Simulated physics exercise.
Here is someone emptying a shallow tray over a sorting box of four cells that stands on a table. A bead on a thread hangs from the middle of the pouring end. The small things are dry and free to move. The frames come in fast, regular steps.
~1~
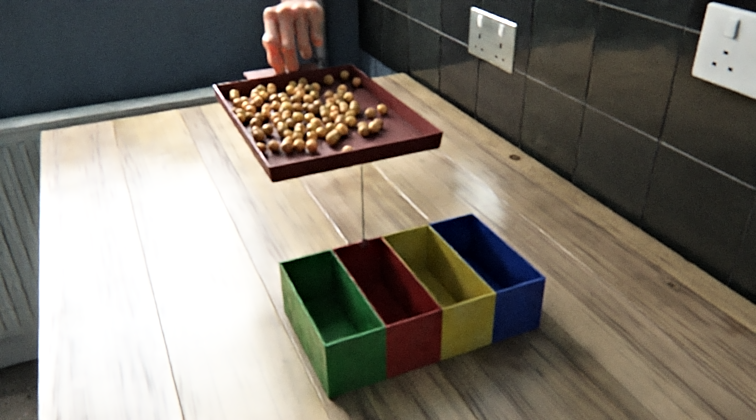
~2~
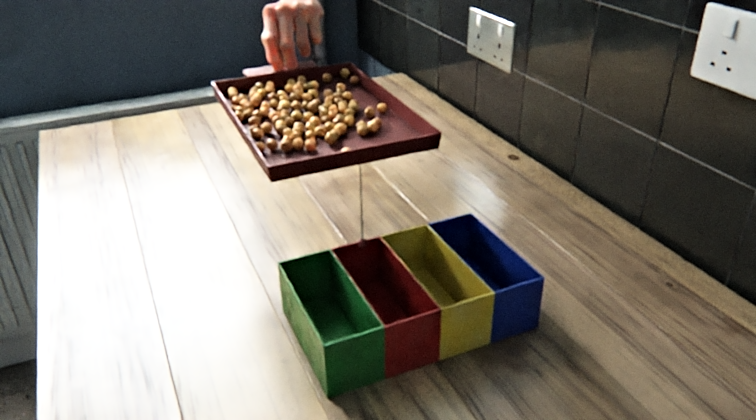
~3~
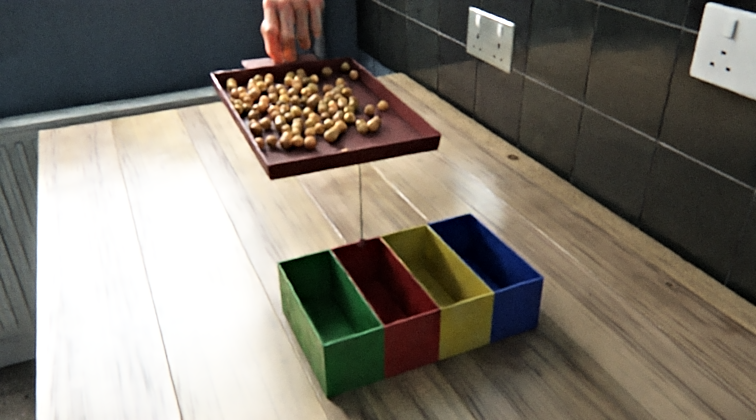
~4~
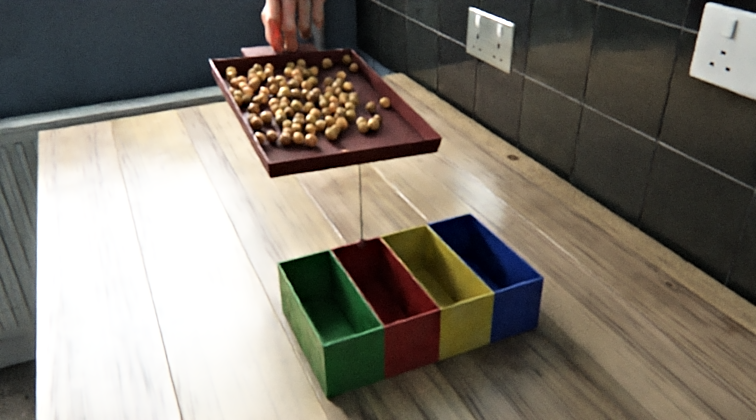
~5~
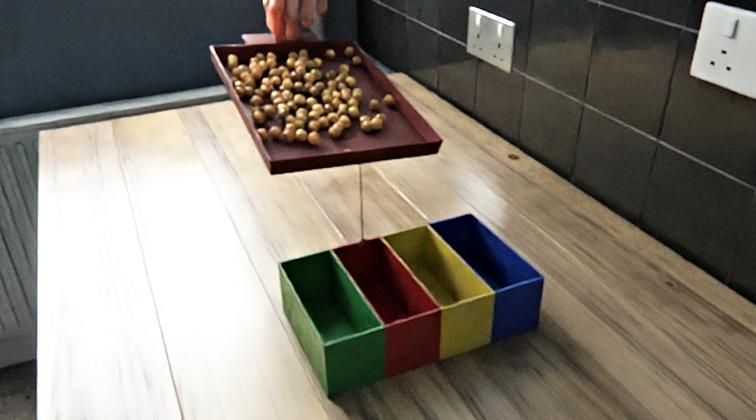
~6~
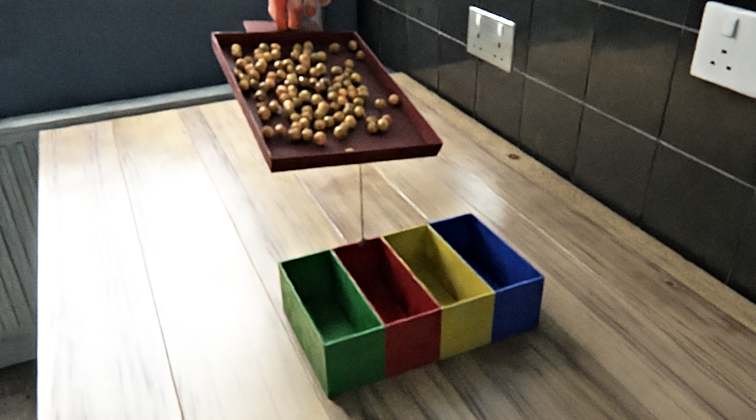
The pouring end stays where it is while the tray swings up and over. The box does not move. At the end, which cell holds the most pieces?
The yellow cell gets the most.
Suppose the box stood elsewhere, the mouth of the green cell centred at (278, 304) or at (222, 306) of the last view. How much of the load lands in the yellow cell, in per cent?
First some 0, then 0 per cent.
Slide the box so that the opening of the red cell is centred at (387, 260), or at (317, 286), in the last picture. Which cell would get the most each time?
At the first place yellow, at the second the cell in blue.
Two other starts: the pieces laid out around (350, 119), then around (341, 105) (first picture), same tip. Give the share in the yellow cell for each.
Roughly 70 per cent, and 70 per cent.
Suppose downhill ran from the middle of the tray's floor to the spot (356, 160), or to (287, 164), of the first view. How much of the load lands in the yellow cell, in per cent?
First some 30, then 0 per cent.
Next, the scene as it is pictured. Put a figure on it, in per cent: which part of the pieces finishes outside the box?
It comes to 0 per cent or so.
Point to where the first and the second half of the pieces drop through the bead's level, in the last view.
At about (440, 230), then at (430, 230).
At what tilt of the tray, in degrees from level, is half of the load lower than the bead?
At about 100°.
Just after the last frame, tray tipped steeply; almost all on the tray; just a few in the blue cell; just a few in the yellow cell; just a few falling or outside the box.
A moment on, tray tipped right over; roughly a third on the tray; roughly a third in the yellow cell; roughly a quarter in the blue cell; just a few in the red cell; roughly a quarter falling or outside the box.
Further on, tray tipped past a quarter turn; roughly two thirds in the yellow cell; roughly a third in the blue cell; just a few in the red cell; just a few falling or outside the box.
When it is over, tray tipped past a quarter turn; roughly two thirds in the yellow cell; roughly a third in the blue cell; just a few in the red cell; not one in the green cell; just a few outside the box.
